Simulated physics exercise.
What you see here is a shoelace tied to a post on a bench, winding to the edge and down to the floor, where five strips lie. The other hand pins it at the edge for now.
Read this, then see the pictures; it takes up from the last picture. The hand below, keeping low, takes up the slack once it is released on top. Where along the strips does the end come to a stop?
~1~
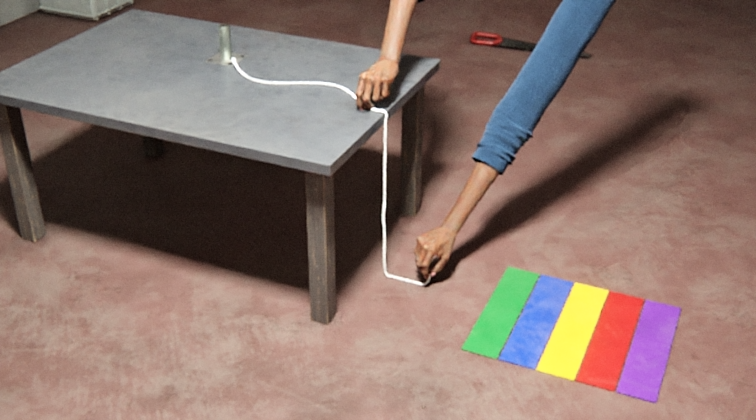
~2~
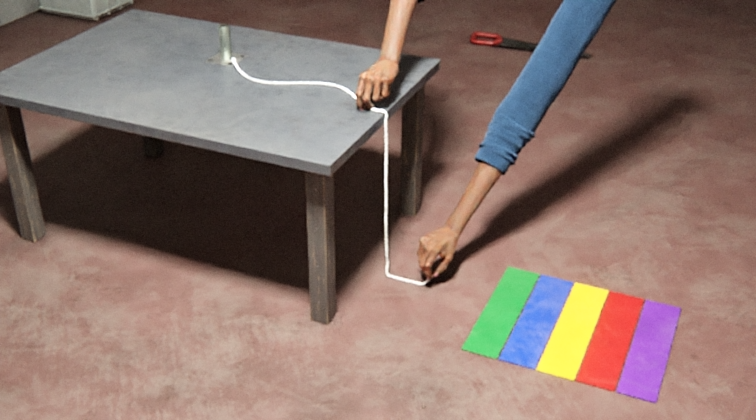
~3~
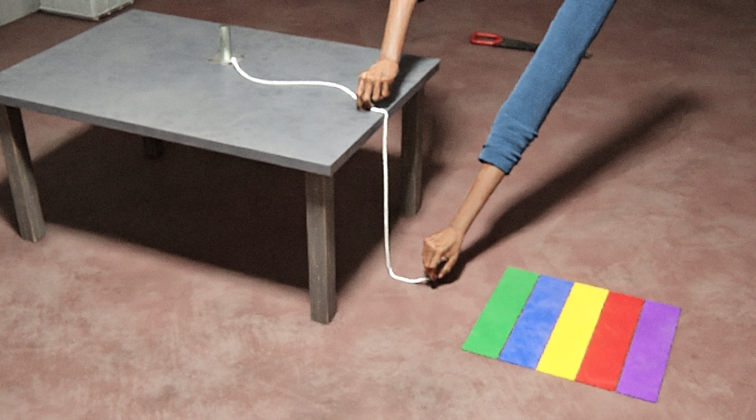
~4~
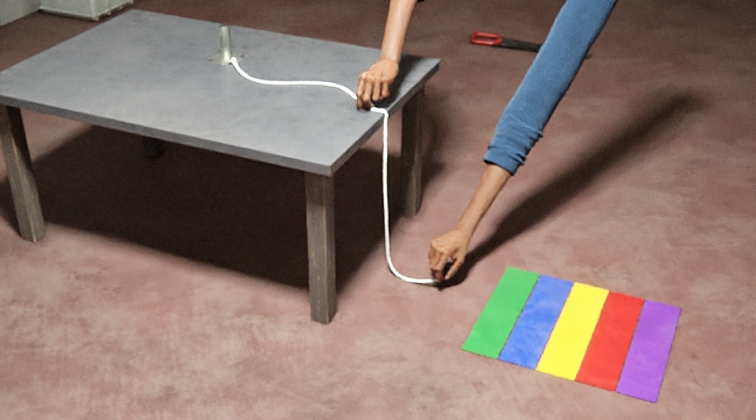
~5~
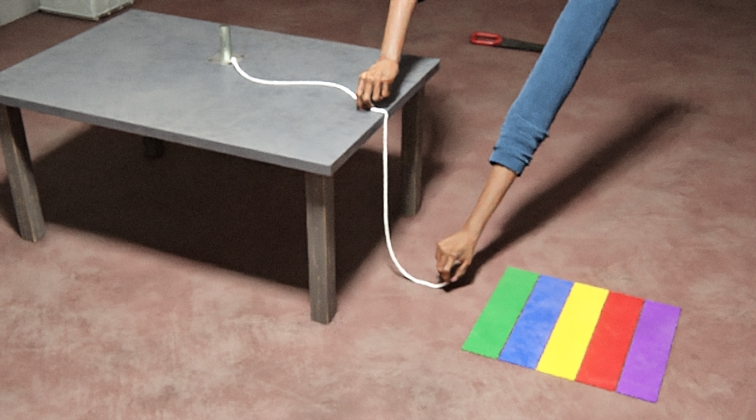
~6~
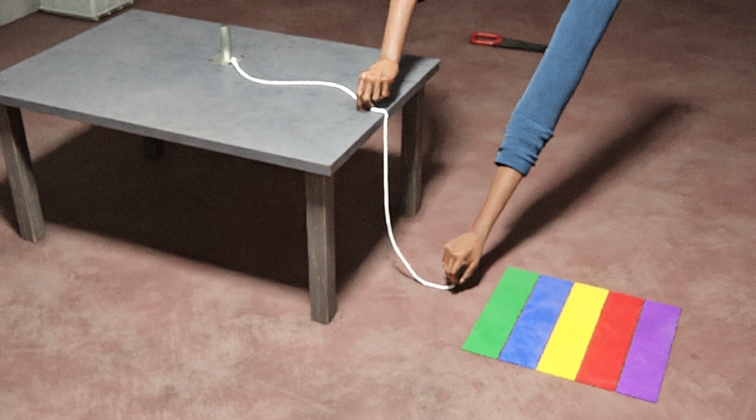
Above the yellow strip.
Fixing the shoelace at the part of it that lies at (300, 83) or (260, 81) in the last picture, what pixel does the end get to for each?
Try by try: (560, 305), (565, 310).
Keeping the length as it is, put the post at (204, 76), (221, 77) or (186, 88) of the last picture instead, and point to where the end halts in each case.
Pixels, try by try: About (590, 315), (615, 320), (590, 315).
Early on, end near (506, 294); over green.
Midway, end near (552, 305); over blue.
At the end of the slack, end near (579, 312); over yellow. It gets as far as the yellow strip.
